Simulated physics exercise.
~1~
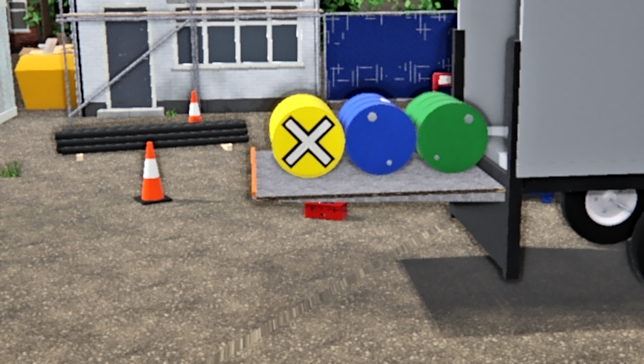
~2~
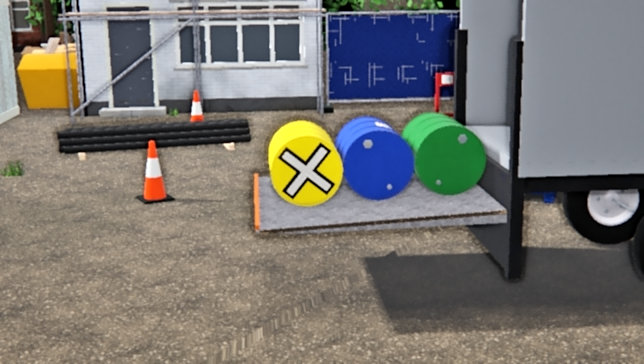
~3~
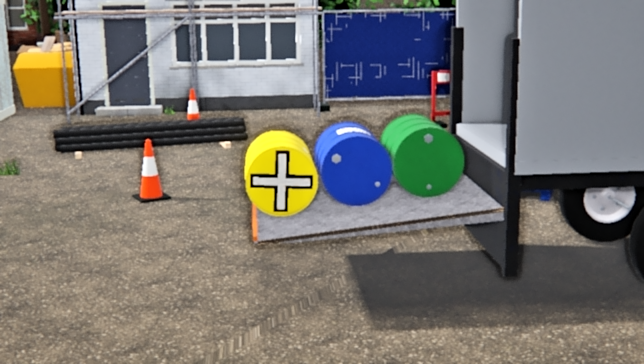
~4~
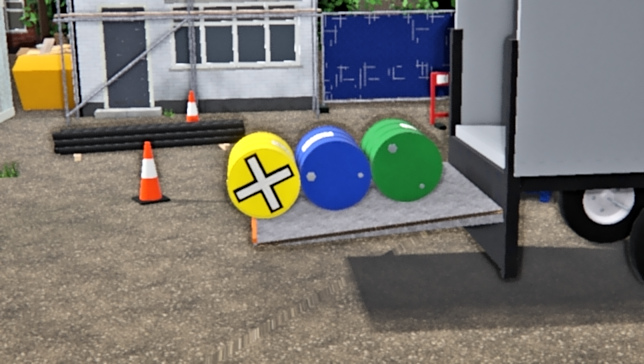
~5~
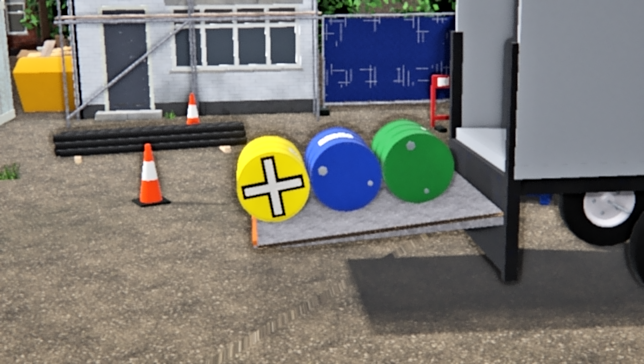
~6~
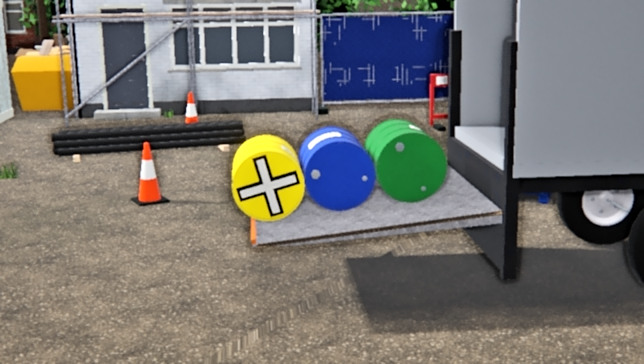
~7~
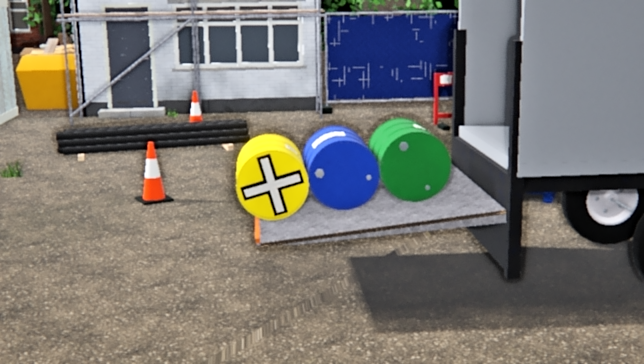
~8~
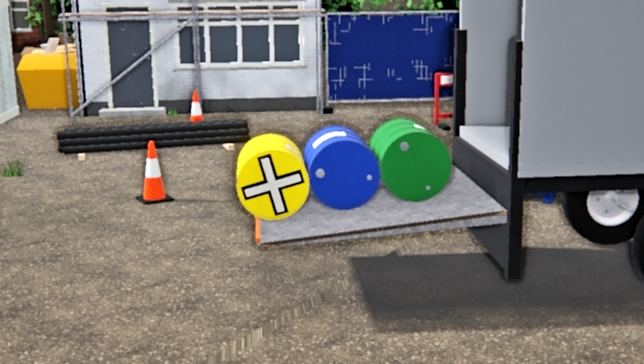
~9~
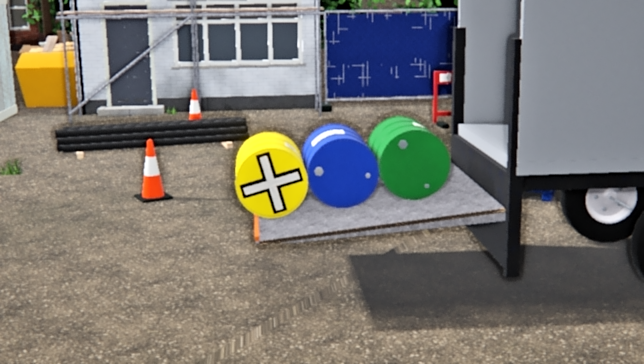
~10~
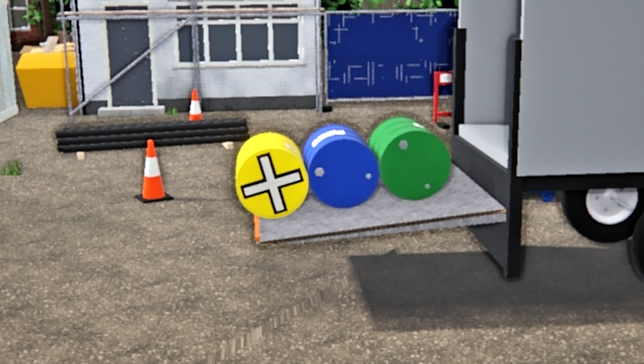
A truck's tail-lift lowers and tilts, and three drums roll left, then settle at its edge.
